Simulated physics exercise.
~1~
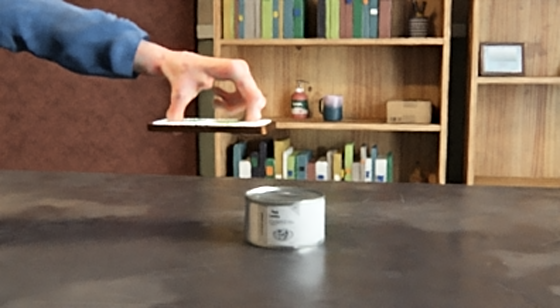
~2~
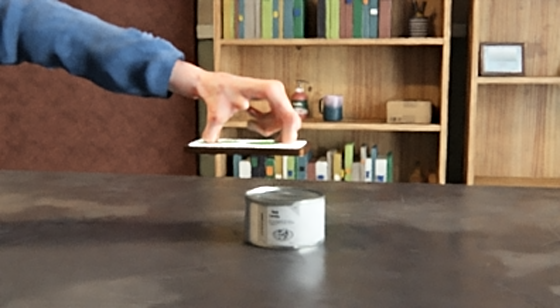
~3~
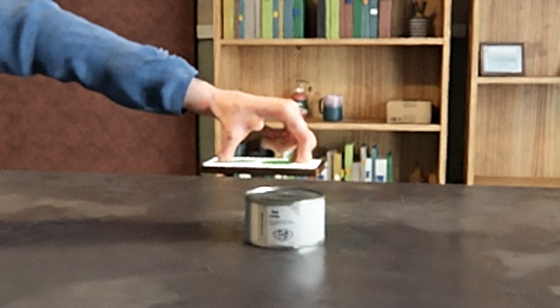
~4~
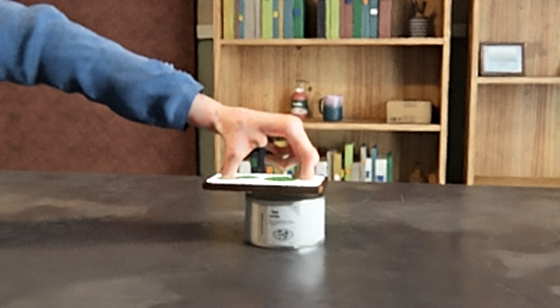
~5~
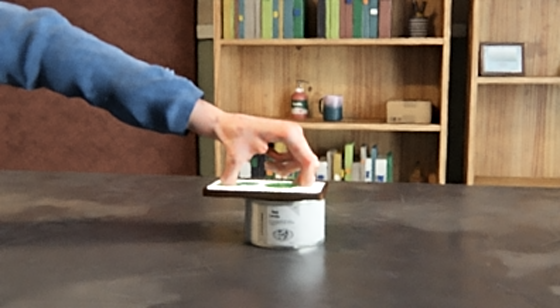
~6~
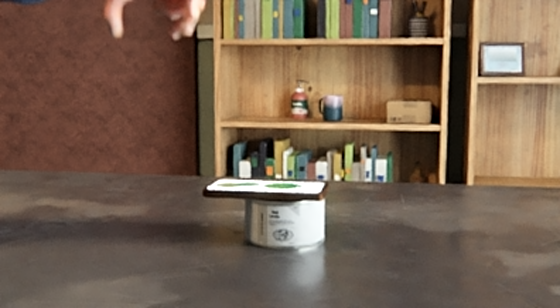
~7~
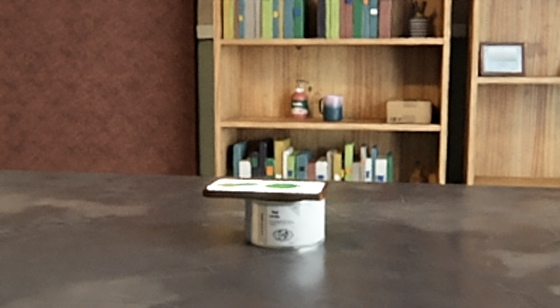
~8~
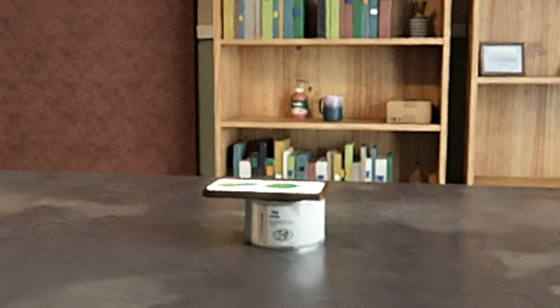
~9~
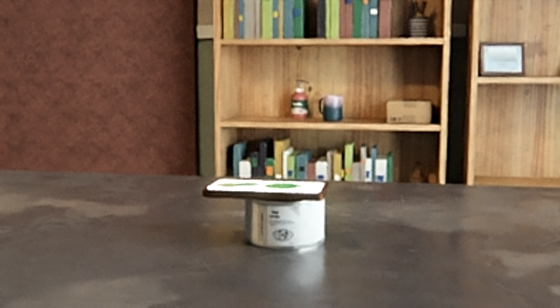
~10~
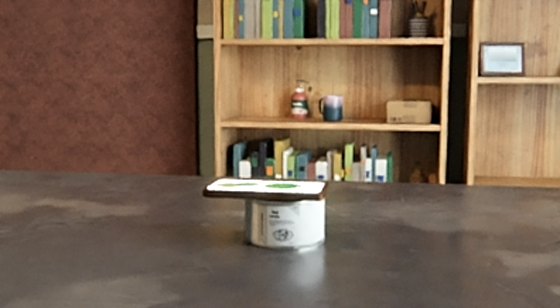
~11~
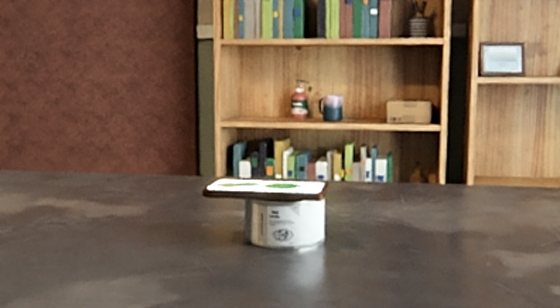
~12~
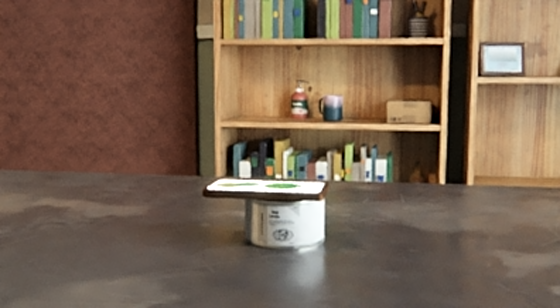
At first, a hand in a blue sleeve holds a brown phone with a pale top flat above a small round tub on a dark table, with wooden bookshelves behind. The hand carries the phone to the right and lowers it until it rests on top of the tub. The phone sits off-centre, jutting out past the tub's left side. The fingers then let go, and the hand draws back up and out of view to the left. Left alone, the phone stays balanced on the tub, and neither one moves.
